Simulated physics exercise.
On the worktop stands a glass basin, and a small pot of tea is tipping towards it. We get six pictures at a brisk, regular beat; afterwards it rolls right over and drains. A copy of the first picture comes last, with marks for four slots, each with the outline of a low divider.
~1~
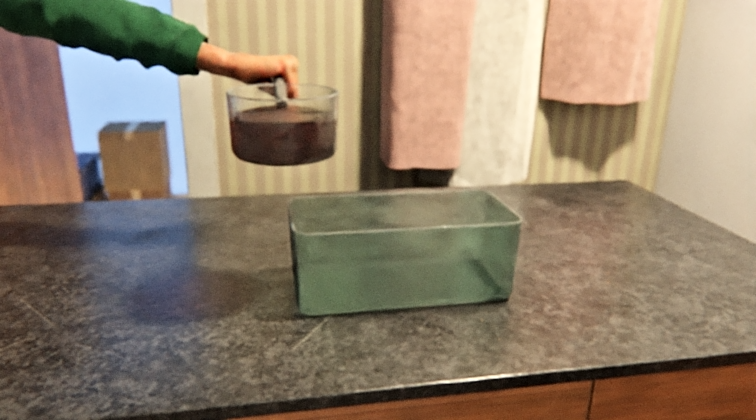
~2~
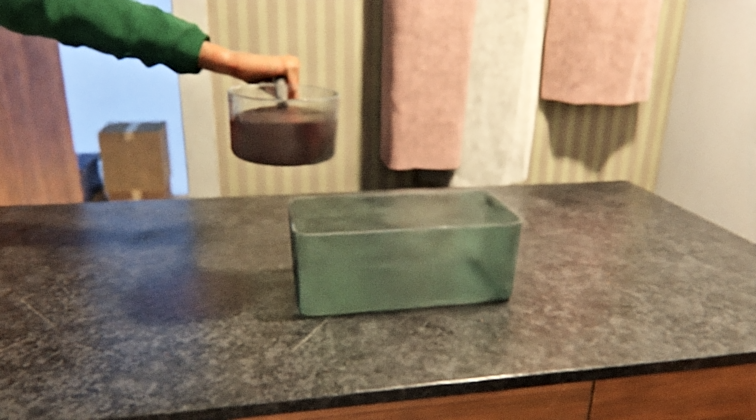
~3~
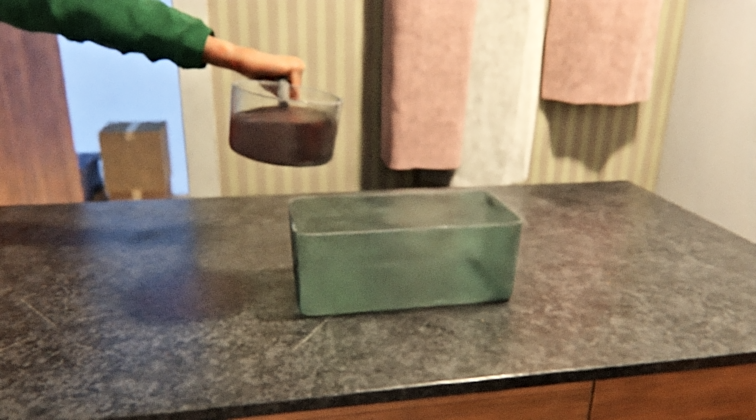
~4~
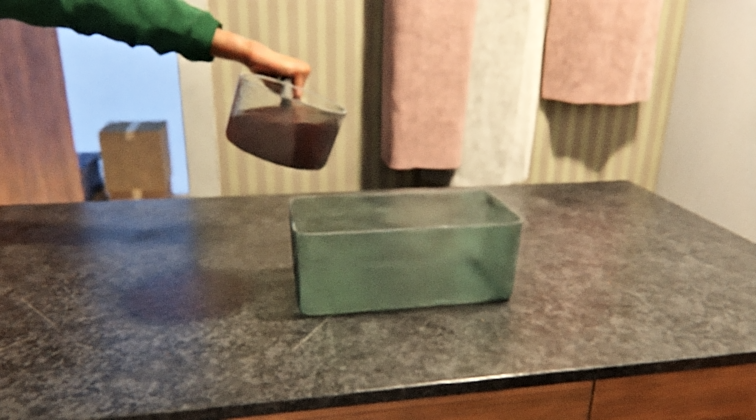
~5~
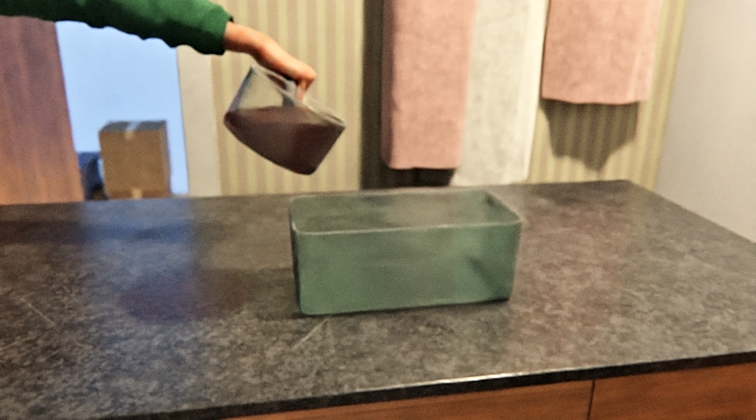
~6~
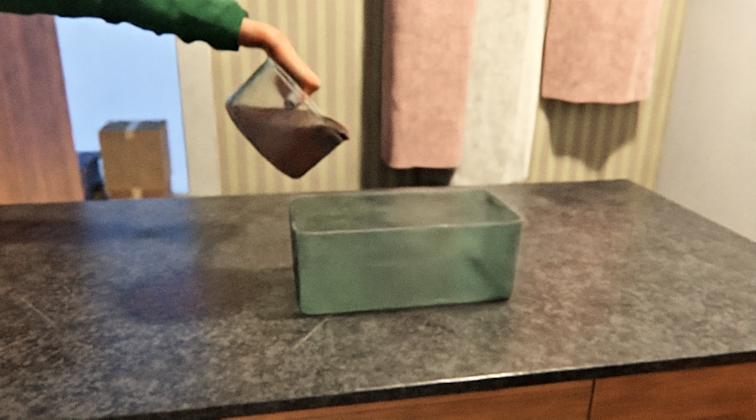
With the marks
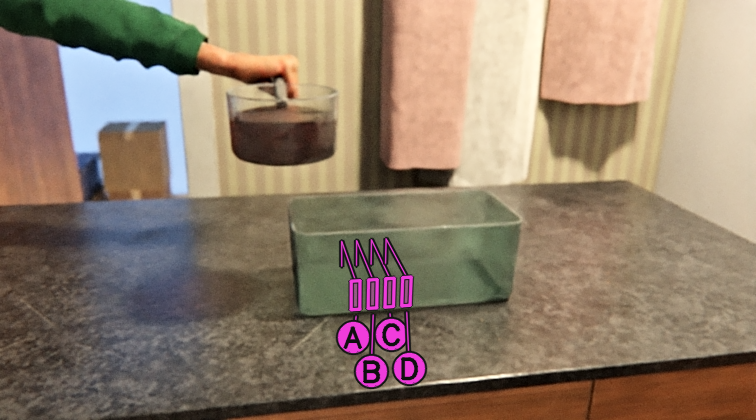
A hand in a green sleeve reaches in from the upper left, holding a small clear pot of dark tea above a dark stone-look worktop, seen from slightly above by a still camera. A greenish glass basin stands empty near the centre, with pink and pale towels against striped wallpaper behind. The hand tilts the pot steadily rightward until tea reaches over its lip.
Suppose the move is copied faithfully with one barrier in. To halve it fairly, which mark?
The answer is place B.
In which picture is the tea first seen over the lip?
In picture 6.
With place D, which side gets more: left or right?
More ends on the left.
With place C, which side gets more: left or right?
More ends on the left.
On the marked copy, A at (356, 316); B at (373, 314); C at (390, 313); D at (406, 312).
With A, about 30 % ends left of the wall and 68 % right of it.
With B, about 46 % ends left of the wall and 50 % right of it; 4 % is lost outside.
With C, about 69 % ends left of the wall and 25 % right of it; 5 % is lost outside.
With D, about 79 % ends left of the wall and 13 % right of it; 8 % is lost outside.
